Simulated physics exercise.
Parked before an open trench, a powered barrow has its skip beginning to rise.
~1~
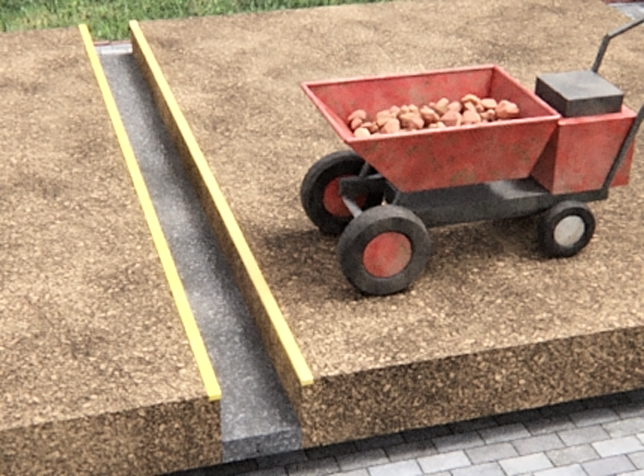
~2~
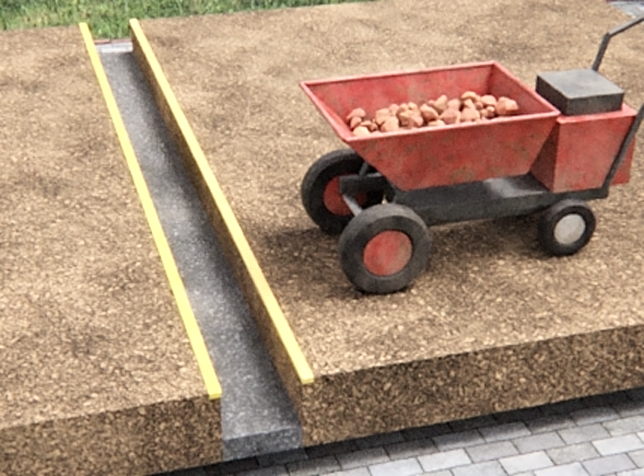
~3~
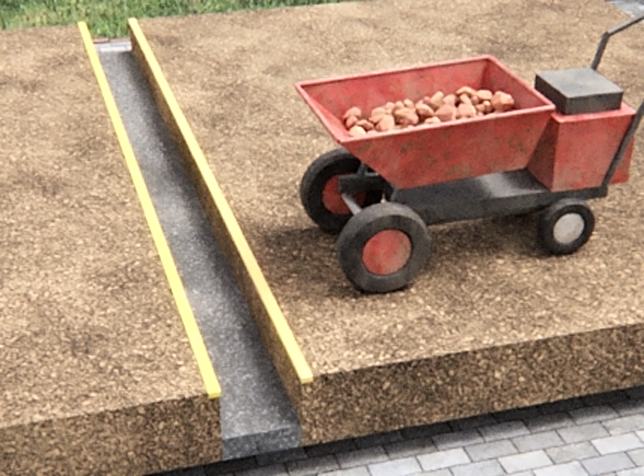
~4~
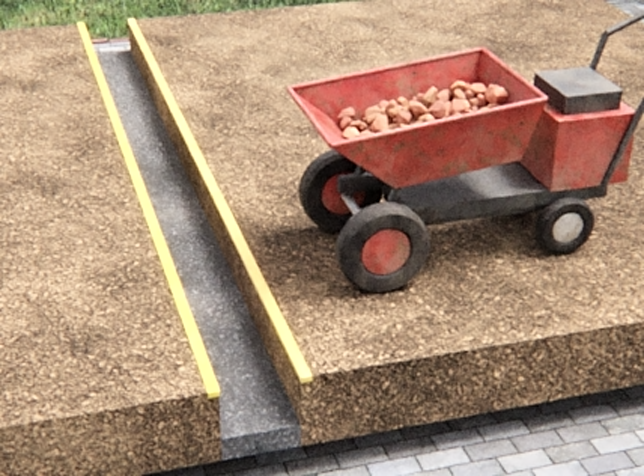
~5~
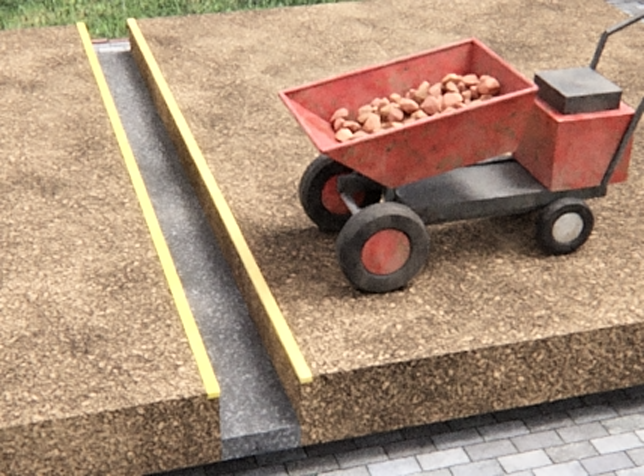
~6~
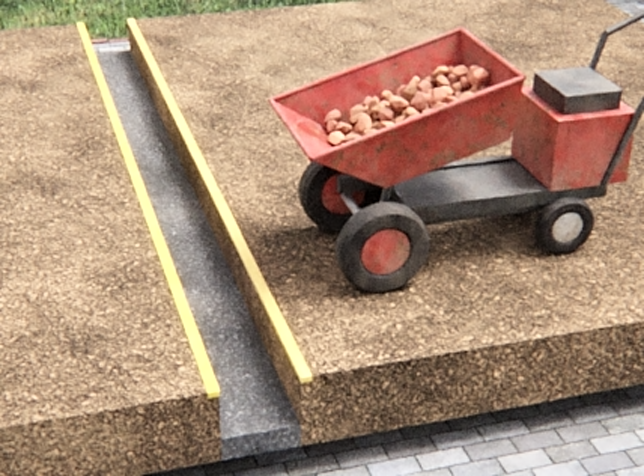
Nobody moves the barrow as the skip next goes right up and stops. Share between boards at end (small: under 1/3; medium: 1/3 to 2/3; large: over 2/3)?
Large.
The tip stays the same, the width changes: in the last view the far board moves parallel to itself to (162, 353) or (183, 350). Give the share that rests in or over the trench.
The first case gives close to 100 per cent and the second close to 100 per cent.
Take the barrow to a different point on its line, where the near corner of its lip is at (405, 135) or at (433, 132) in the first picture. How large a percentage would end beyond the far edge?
Around 0 and 0 per cent respectively.
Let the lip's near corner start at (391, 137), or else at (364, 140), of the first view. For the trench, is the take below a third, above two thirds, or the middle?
So the first position comes out as above two thirds, the second as beyond two thirds.
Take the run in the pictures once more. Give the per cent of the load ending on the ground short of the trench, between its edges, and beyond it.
Split - short: 0 percent, between: 90 percent, beyond: 10 percent.
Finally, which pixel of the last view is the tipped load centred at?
About (208, 306).
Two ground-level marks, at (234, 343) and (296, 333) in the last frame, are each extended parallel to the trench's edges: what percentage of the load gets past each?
About 50 percent, then about 100 percent.
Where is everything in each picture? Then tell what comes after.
Lip of the skip near (347, 141), level; top of the load near (443, 123), lumps of rubble; first edge of the trench near (287, 336); far edge near (199, 350), the trench over half as wide as the skip, and about half as deep as wide, in the first picture.
Lip of the skip near (345, 141), level; top of the load near (442, 121), in the second picture.
Lip of the skip near (340, 142), tipped barely; top of the load near (463, 114), in the third picture.
Lip of the skip near (332, 146), tipped a little; top of the load near (463, 106), in the fourth picture.
Lip of the skip near (322, 151), tipped a little; top of the load near (455, 100), in the fifth picture.
Lip of the skip near (312, 159), tipped clearly; top of the load near (459, 100); first edge of the trench near (285, 334); far edge near (198, 347), in the sixth picture.
Shortly afterwards, skip tipped steeply; the whole lot in the skip.
Next, skip tipped right over; the bulk in the skip; near a quarter in or heaped over the trench; only a few beyond it; only a few falling.
Some moments later, skip tipped right over; the bulk in or heaped over the trench; a little beyond it.
In the end, skip tipped right over; the bulk in or heaped over the trench; a little beyond it.
